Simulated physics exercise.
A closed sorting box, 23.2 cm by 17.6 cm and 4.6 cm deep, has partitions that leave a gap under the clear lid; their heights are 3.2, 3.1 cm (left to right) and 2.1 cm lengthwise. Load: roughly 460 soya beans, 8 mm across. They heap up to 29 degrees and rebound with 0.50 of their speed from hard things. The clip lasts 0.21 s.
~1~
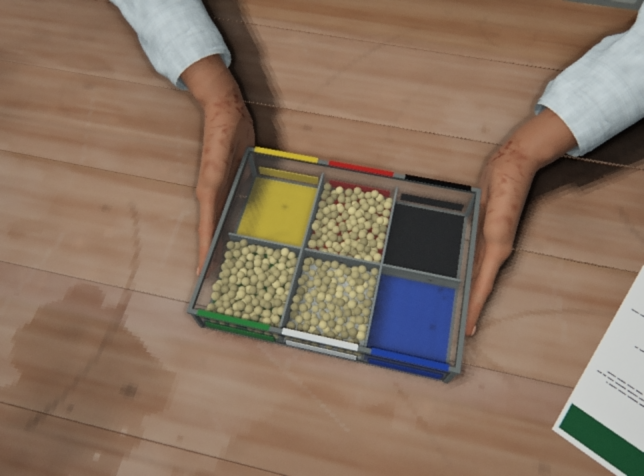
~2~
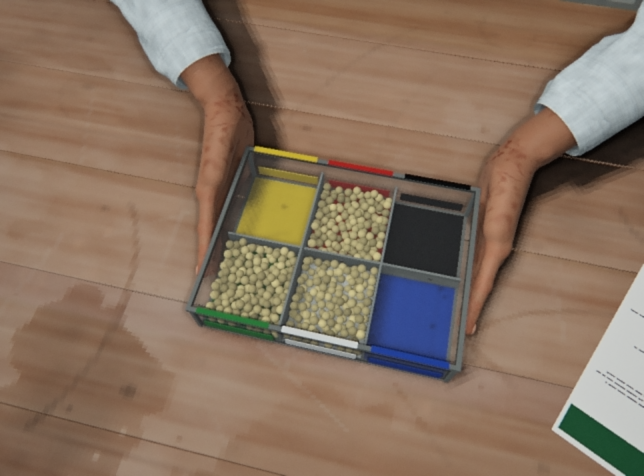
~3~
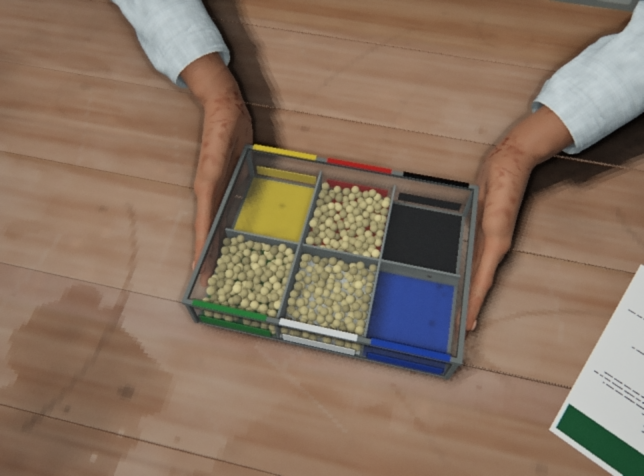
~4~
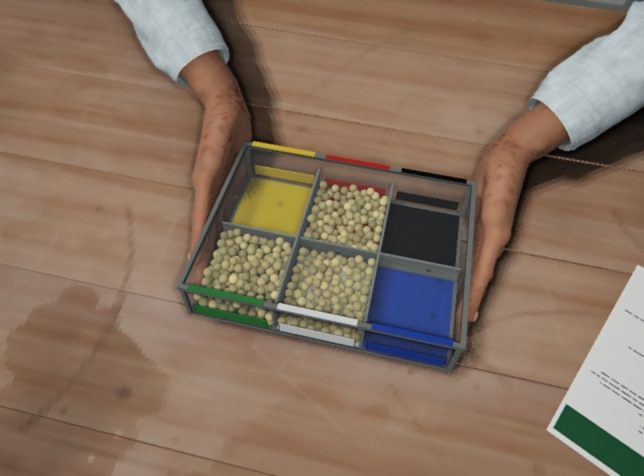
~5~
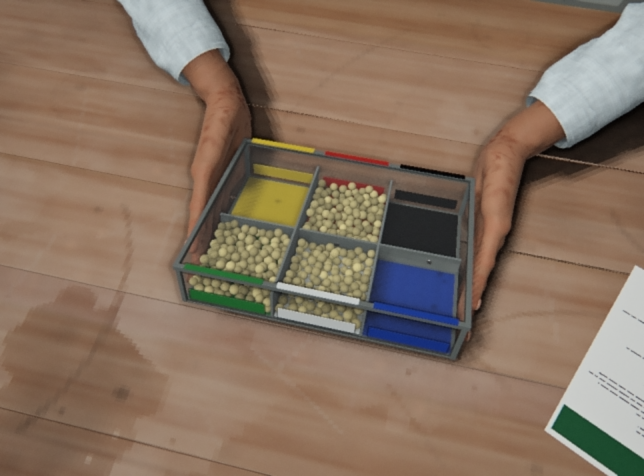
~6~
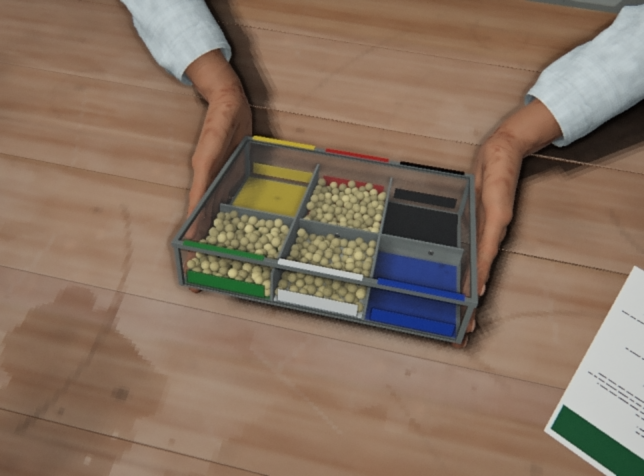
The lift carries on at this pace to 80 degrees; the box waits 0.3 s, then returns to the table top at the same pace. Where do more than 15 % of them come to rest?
Red above, blue below, green below, yellow above, white below, black below.
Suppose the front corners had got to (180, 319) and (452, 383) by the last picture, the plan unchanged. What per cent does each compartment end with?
Red 10; blue 10; green 35; yellow 0; white 45; black 0.
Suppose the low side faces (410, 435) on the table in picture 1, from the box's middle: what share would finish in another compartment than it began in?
About 30 per cent.
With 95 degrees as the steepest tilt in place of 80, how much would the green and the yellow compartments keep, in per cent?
Then: Green 0, yellow 40.
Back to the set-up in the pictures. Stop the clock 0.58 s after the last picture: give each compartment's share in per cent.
Red 50, blue 0, green 10, yellow 30, white 10, black 0.
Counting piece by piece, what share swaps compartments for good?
Roughly 50 per cent.
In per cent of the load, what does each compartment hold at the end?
Red 50; blue 0; green 10; yellow 30; white 10; black 0.
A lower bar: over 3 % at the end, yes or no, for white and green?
White yes; green yes.
Then, 0.58 s after the last picture, tilt 80 degrees; red 50 %, green 10 %, yellow 30 %, white 10 %.
Then, 0.98 s after the last picture, tilt 43 degrees; red 50 %, green 10 %, yellow 30 %, white 10 %.
Then, 1.45 s after the last picture, tilt 0 degrees; red 50 %, green 10 %, yellow 30 %, white 10 %.
In the end, red 50 %, blue 0 %, green 10 %, yellow 30 %, white 10 %, black 0 %.
